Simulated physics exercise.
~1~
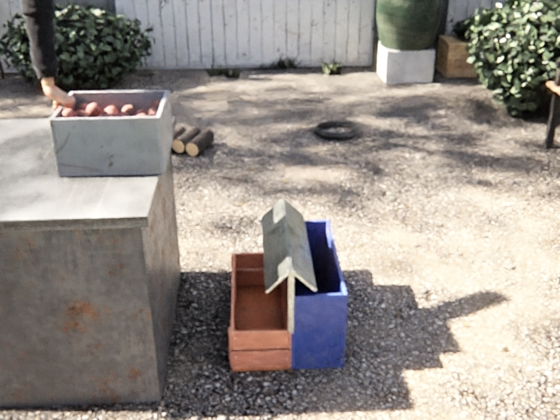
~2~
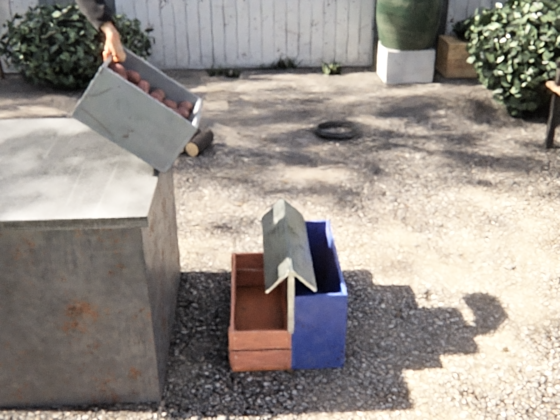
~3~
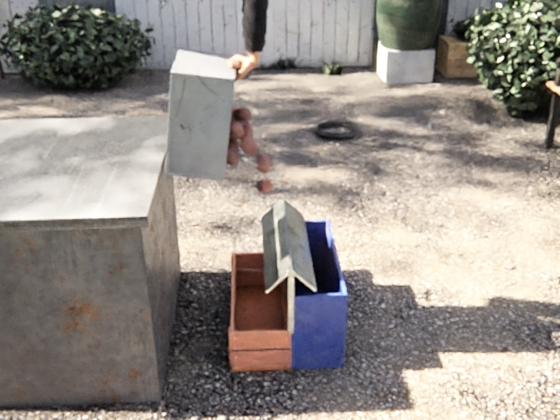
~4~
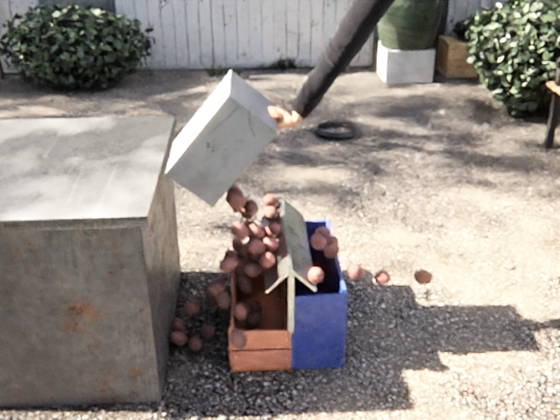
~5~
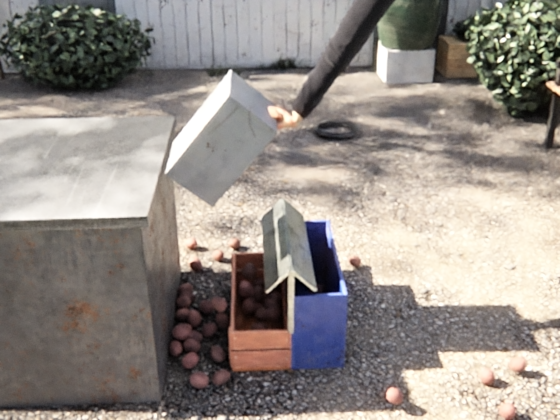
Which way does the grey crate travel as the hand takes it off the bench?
The grey crate moves to the right, going past the edge of the bench as it tips over.
A hand tipping a grey crate off a bench, spilling red potatoes into an orange bin, a blue tub and onto the gravel.
